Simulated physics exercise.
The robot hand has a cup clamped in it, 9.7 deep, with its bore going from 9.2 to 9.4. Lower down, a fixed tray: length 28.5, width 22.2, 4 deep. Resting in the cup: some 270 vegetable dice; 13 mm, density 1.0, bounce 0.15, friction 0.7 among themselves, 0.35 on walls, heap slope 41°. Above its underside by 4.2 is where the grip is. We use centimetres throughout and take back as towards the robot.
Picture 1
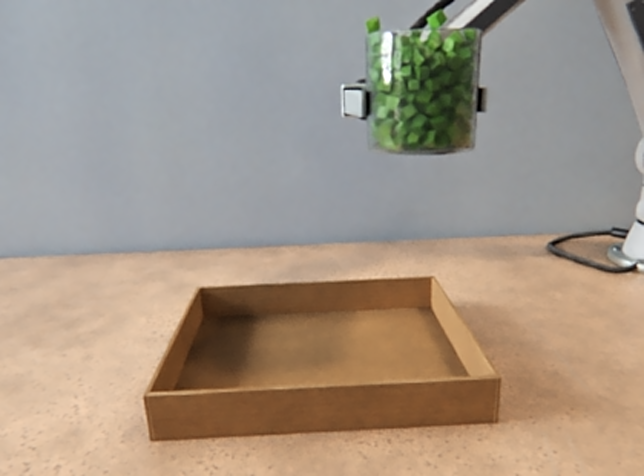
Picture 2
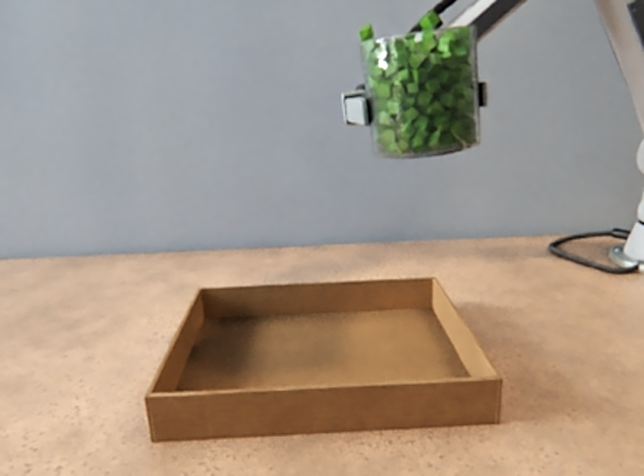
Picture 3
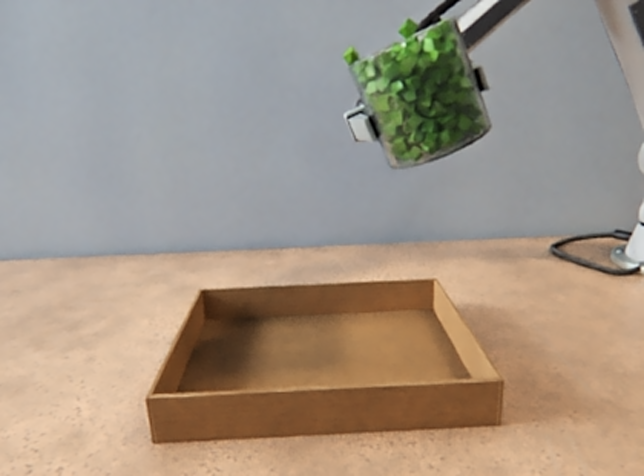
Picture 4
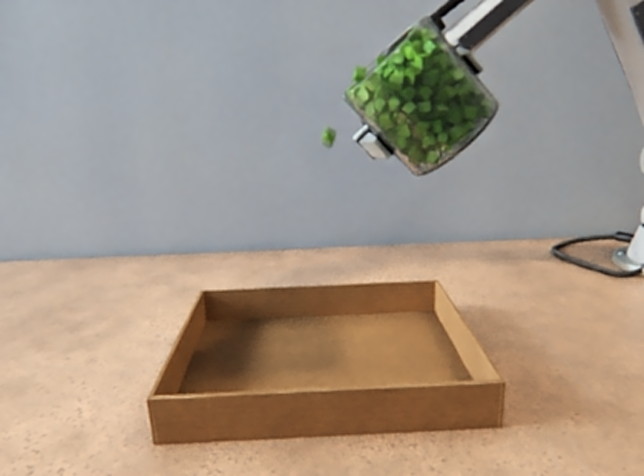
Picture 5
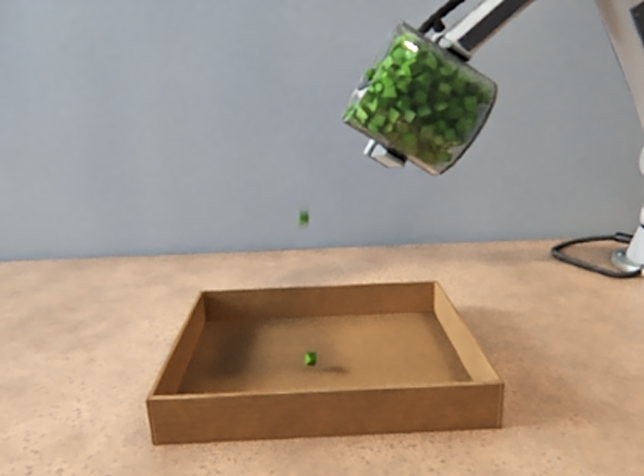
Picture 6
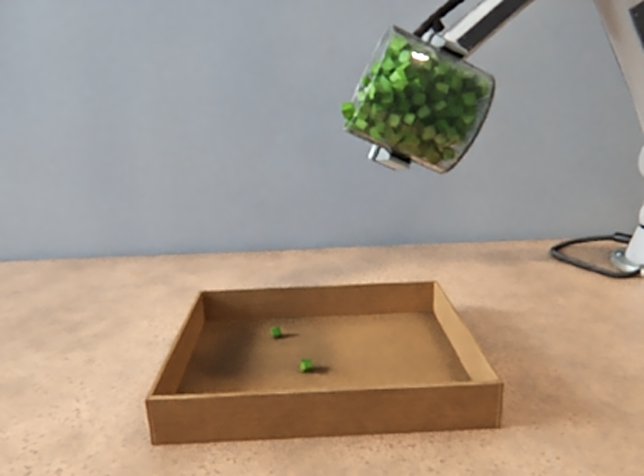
Above a shallow, empty brown tray on a speckled tabletop, a robot arm holds a clear cup heaped with small green vegetable dice. The arm tips the cup steadily to the left, and two dice drop one after the other into the tray while the rest stay packed inside.
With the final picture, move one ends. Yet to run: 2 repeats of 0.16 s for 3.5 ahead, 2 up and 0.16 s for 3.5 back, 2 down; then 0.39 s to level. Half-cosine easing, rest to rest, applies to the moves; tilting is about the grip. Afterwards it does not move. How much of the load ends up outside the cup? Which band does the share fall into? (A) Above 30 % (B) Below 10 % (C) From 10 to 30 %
C, from 10 to 30 %.
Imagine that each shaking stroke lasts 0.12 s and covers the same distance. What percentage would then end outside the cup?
I'd expect close to 35 per cent then.
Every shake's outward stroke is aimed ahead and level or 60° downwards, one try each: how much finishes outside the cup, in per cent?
Estimates, in order: 15 % then 5 %.
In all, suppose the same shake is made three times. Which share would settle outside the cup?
Approx. 20 per cent.
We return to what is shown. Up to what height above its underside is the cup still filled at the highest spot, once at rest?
I'd say near 10.0 cm from the bottom.
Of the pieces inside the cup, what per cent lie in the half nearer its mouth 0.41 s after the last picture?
Roughly 45 per cent.
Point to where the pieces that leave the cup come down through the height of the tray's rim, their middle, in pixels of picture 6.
About at (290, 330).
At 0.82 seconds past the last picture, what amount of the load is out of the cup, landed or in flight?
Share out so far: Near 15 %.
Then, 0.41 s after the last picture, tilted 64° forward, highest piece 31 above the table; 239 in the cup, 22 in the tray, 8 in flight or on a rim.
Then, 0.82 s after the last picture, tilted 35° forward, highest piece 30 above the table; 227 in the cup, 42 in the tray.
Then, 1.23 s after the last picture, level, highest piece 31 above the table; 227 in the cup, 42 in the tray.
Then, 2.28 s after the last picture, level, highest piece 31 above the table; 227 in the cup, 42 in the tray.
Final count, 227 in the cup, 42 in the tray. That is 16 % outside the cup.
